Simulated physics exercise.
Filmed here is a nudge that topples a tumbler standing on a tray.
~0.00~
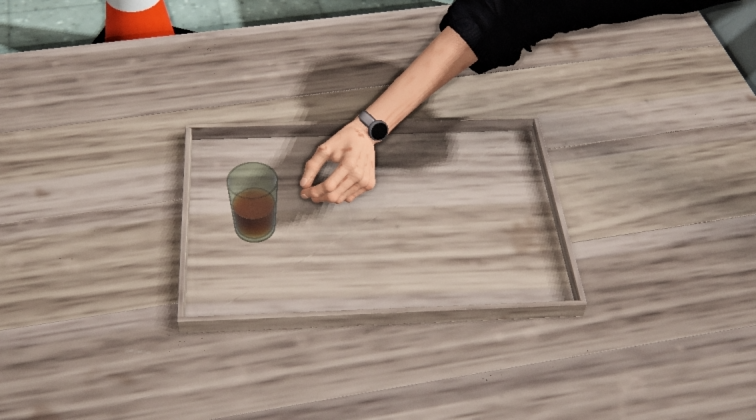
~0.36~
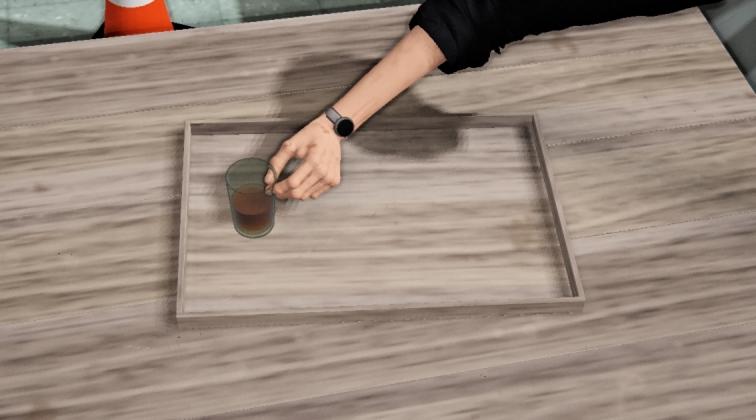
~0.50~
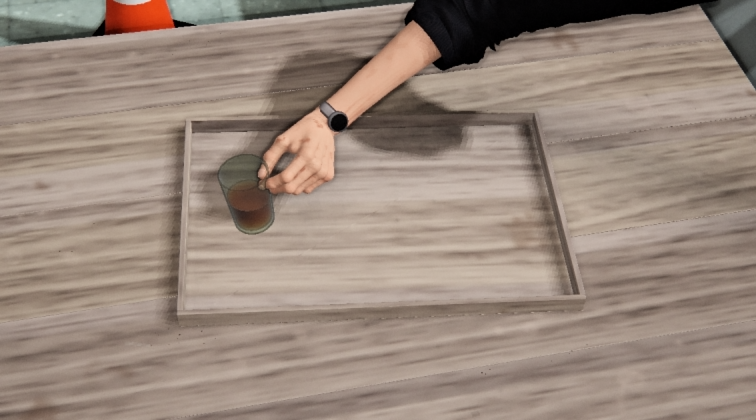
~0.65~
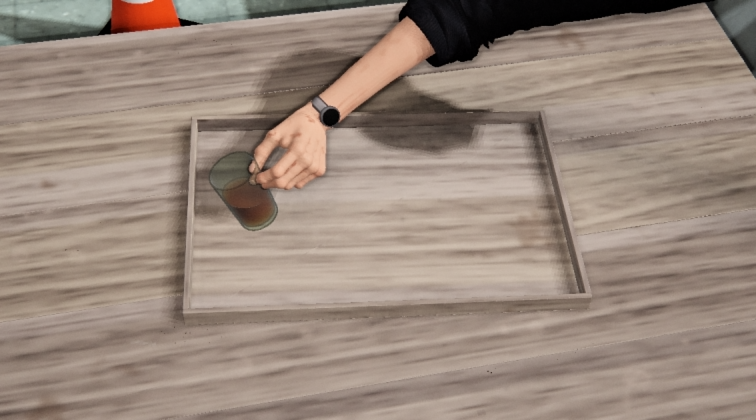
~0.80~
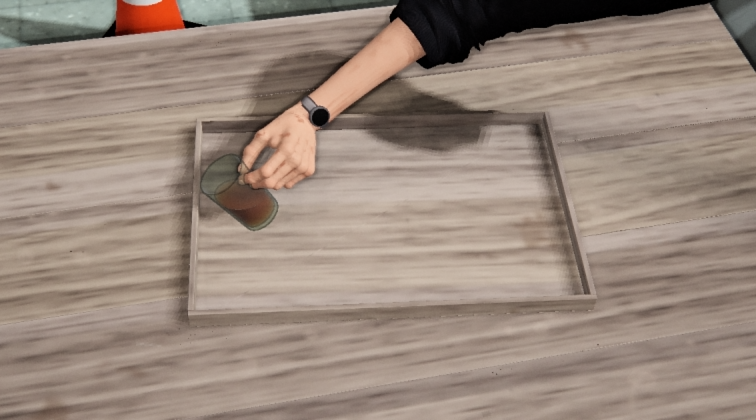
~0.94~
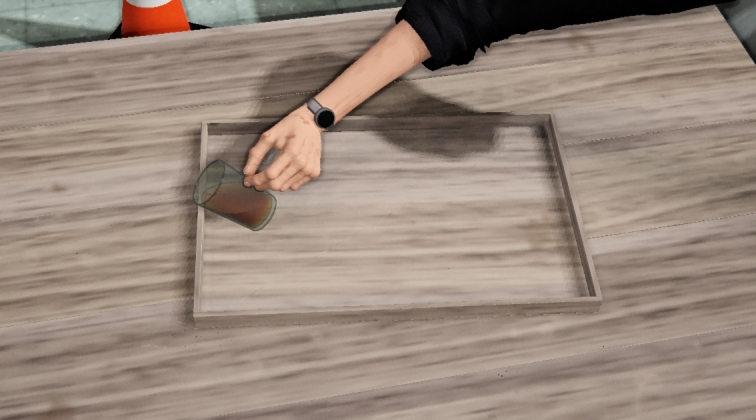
A hand wearing a dark watch reaches left to a glass of brown liquid on a wooden tray and pushes it, tilting it left.
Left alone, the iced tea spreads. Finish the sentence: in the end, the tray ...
... lets some of it escape.
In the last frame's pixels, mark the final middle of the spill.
Resting centre: About (14, 226).
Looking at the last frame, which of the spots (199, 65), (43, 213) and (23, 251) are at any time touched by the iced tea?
Point one is never touched, point two is caught by it, point three is caught by it.
After 1.5 s, the tumbler lies across the rim; the puddle covers about as much as a plate; it is on the top, beyond the rim.
After 2.3 s, the puddle covers about as much as a tray; it is on the top, beyond the rim.
After 3.6 s, the puddle covers about as much as a tray; it is on the top, beyond the rim.
